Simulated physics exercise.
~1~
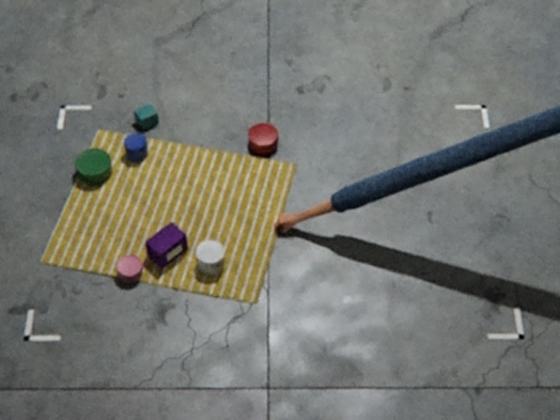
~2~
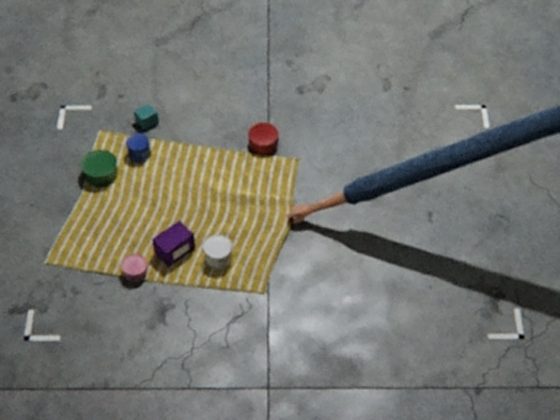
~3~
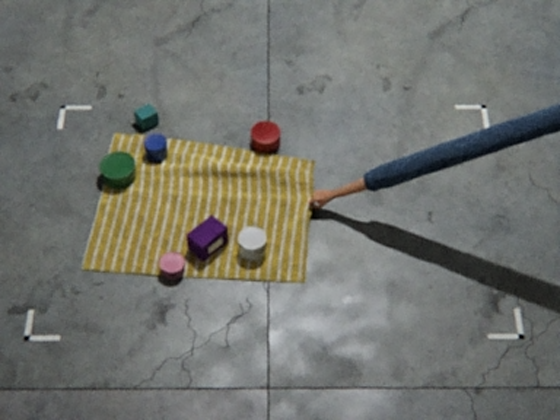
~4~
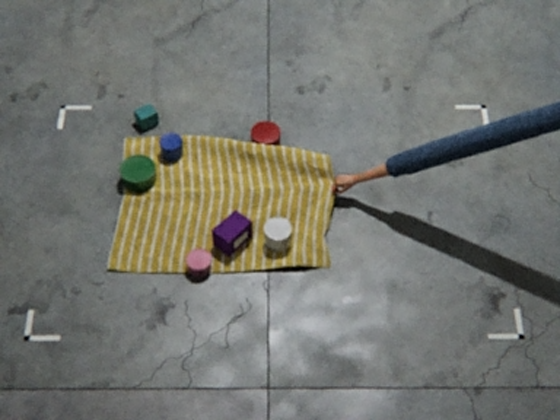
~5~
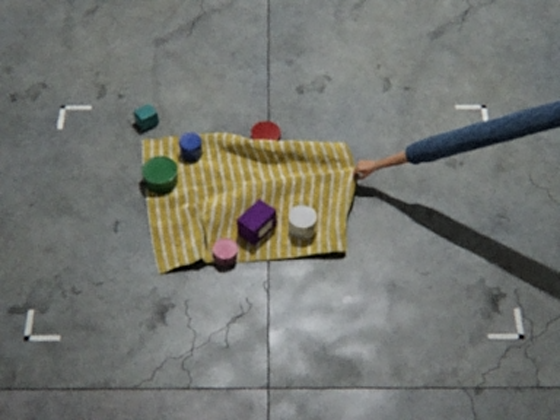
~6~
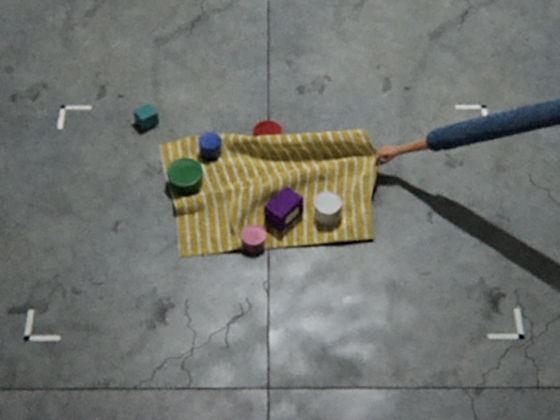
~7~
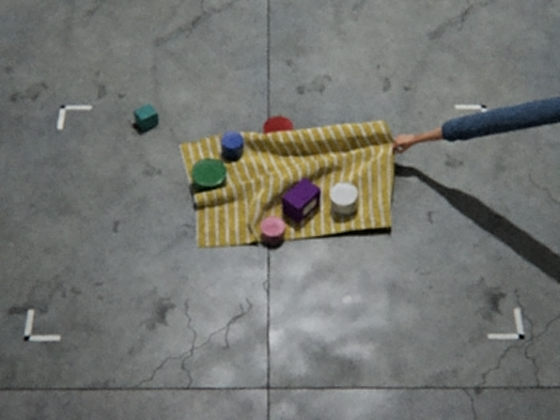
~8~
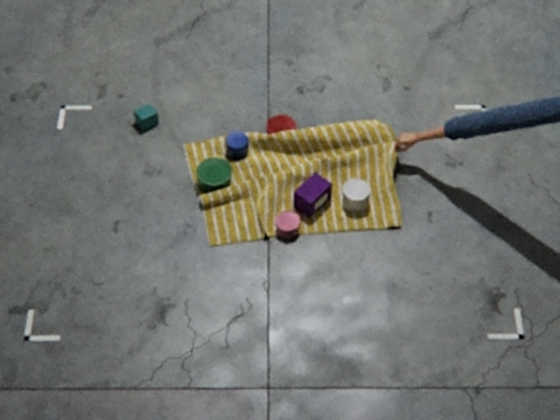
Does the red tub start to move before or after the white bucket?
The red tub starts to move after the white bucket. The white bucket is carried along early in the pull, while the red tub shifts only near the end.
At the start, a hand in a blue sleeve holds the right edge of a yellow striped rug on a grey floor, with small tubs and a purple box on it and a teal crate just off its upper left. The hand pulls the rug to the right, then up and right, and the green, blue, white and pink containers and the purple box ride along. The rug wrinkles and bunches against the red tub, which shifts slightly only late on. At the end, the hand still holds the rumpled rug, while the teal crate sits where it began.
